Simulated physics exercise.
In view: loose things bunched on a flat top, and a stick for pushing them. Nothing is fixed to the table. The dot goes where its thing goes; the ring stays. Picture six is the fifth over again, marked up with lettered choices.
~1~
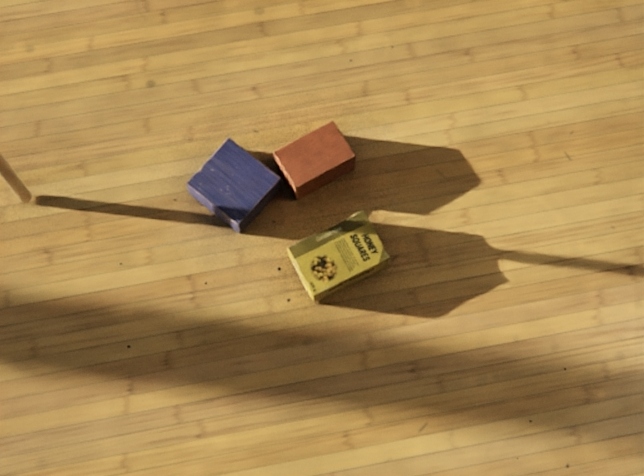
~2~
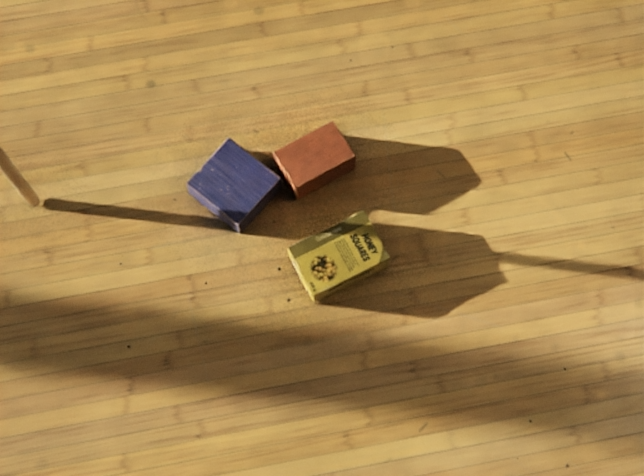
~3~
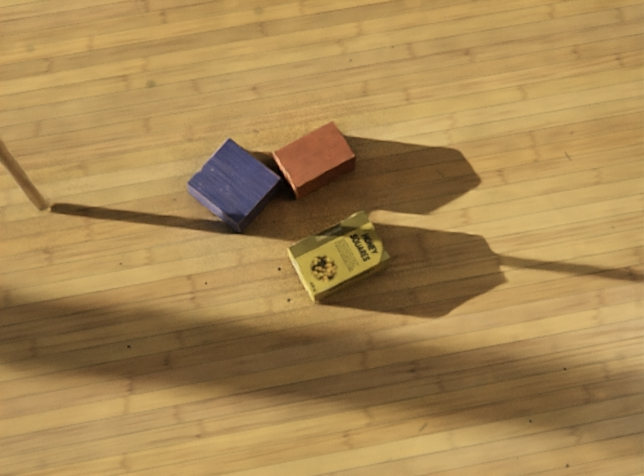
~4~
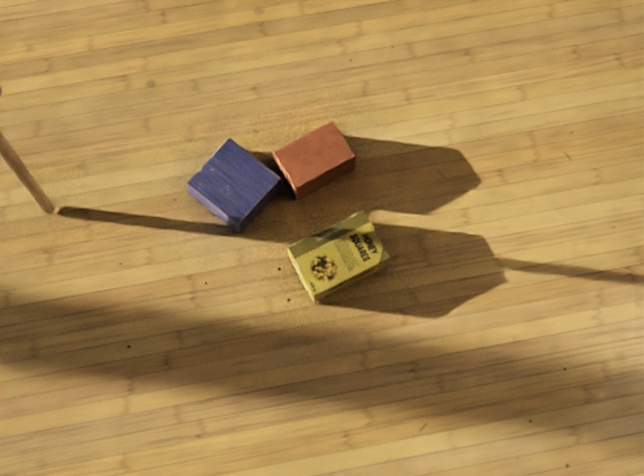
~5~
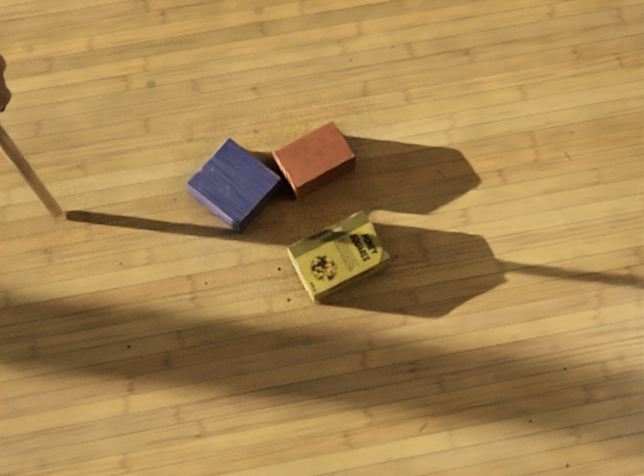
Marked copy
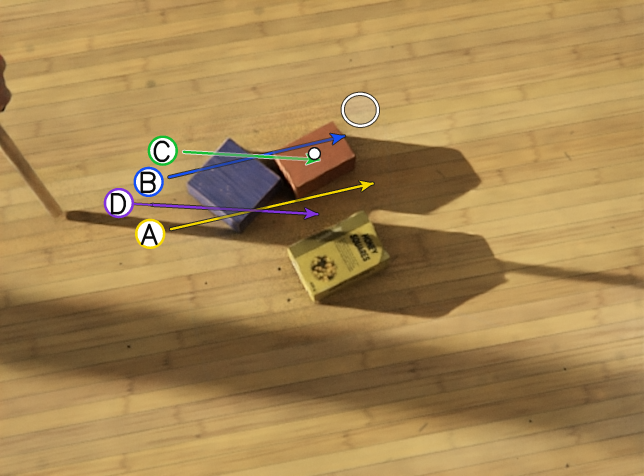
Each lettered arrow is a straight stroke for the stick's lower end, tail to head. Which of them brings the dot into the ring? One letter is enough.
The stick should follow D.
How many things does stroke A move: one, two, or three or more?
In all, two.
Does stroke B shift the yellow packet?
No.
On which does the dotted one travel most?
That is D.
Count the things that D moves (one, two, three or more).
Two.
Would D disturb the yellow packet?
No.
On the marked copy, A from (171, 229) to (373, 183); B from (169, 177) to (344, 136); C from (184, 152) to (319, 160); D from (152, 205) to (318, 214); the ring at (360, 110); the white dot at (314, 154).
Following D. Soon after the start, foot of the stick (213, 209); orange block (318, 159); blue block (244, 182).
Later, foot of the stick (271, 212); orange block (350, 136); blue block (289, 175).
In the end, foot of the stick (318, 215); orange block (360, 118); blue block (309, 171); the dot on the orange block is in the ring.
As for the rest, A leaves the dotted thing at (337, 144); B leaves the dotted thing at (321, 165); C leaves the dotted thing at (340, 174).
